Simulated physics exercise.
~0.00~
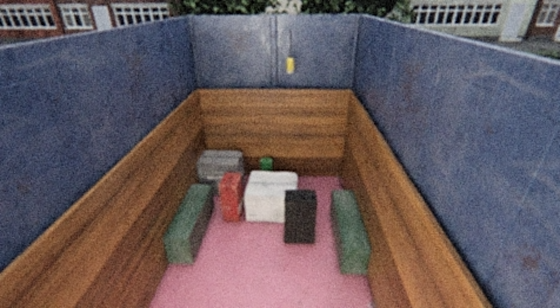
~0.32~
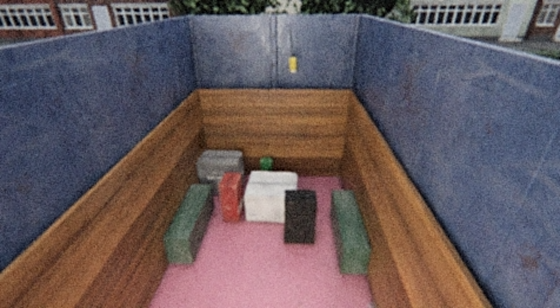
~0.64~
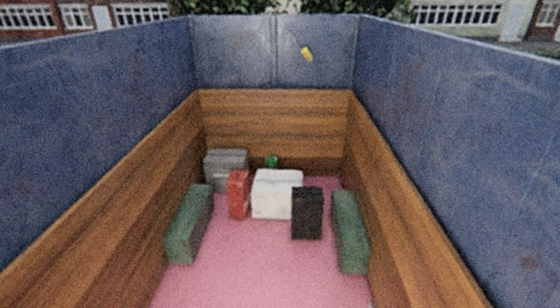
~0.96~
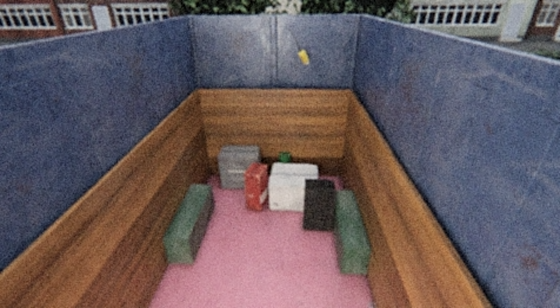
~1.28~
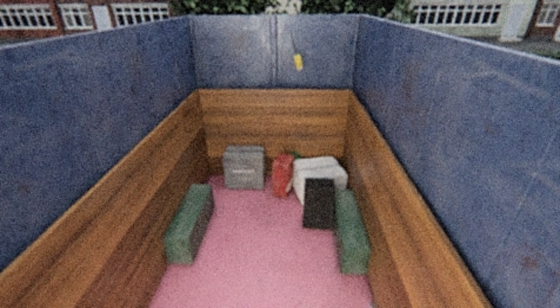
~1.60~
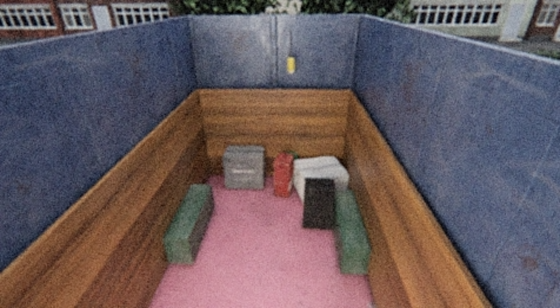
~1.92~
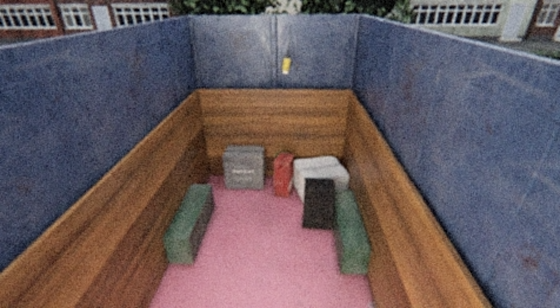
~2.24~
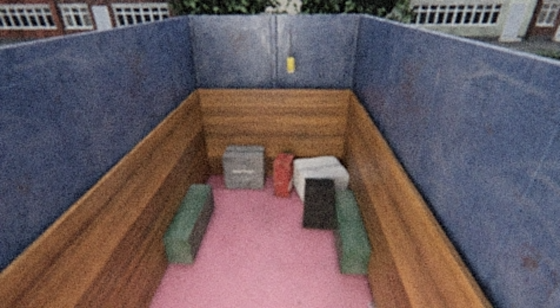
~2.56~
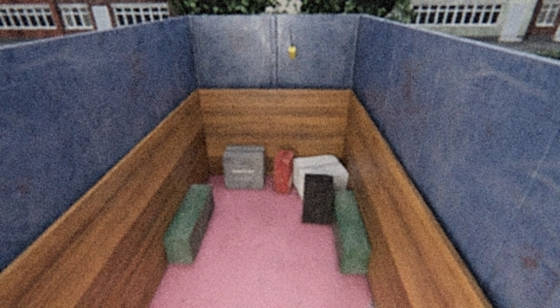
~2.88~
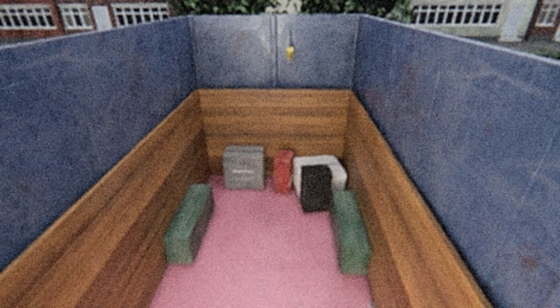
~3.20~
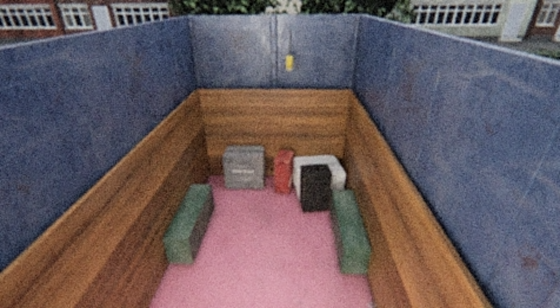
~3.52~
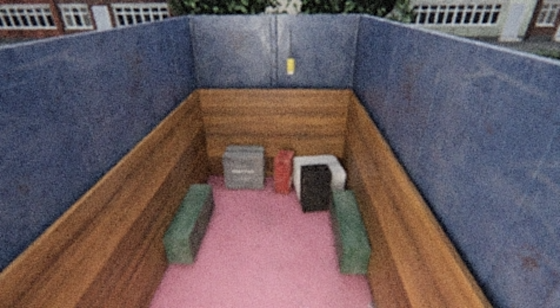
In a blue-walled load bay with a pink floor, the grey, red, white and black boxes and a small green canister slid right and towards the far end, the canister dropping from sight, before the black box edged farther back and everything settled.
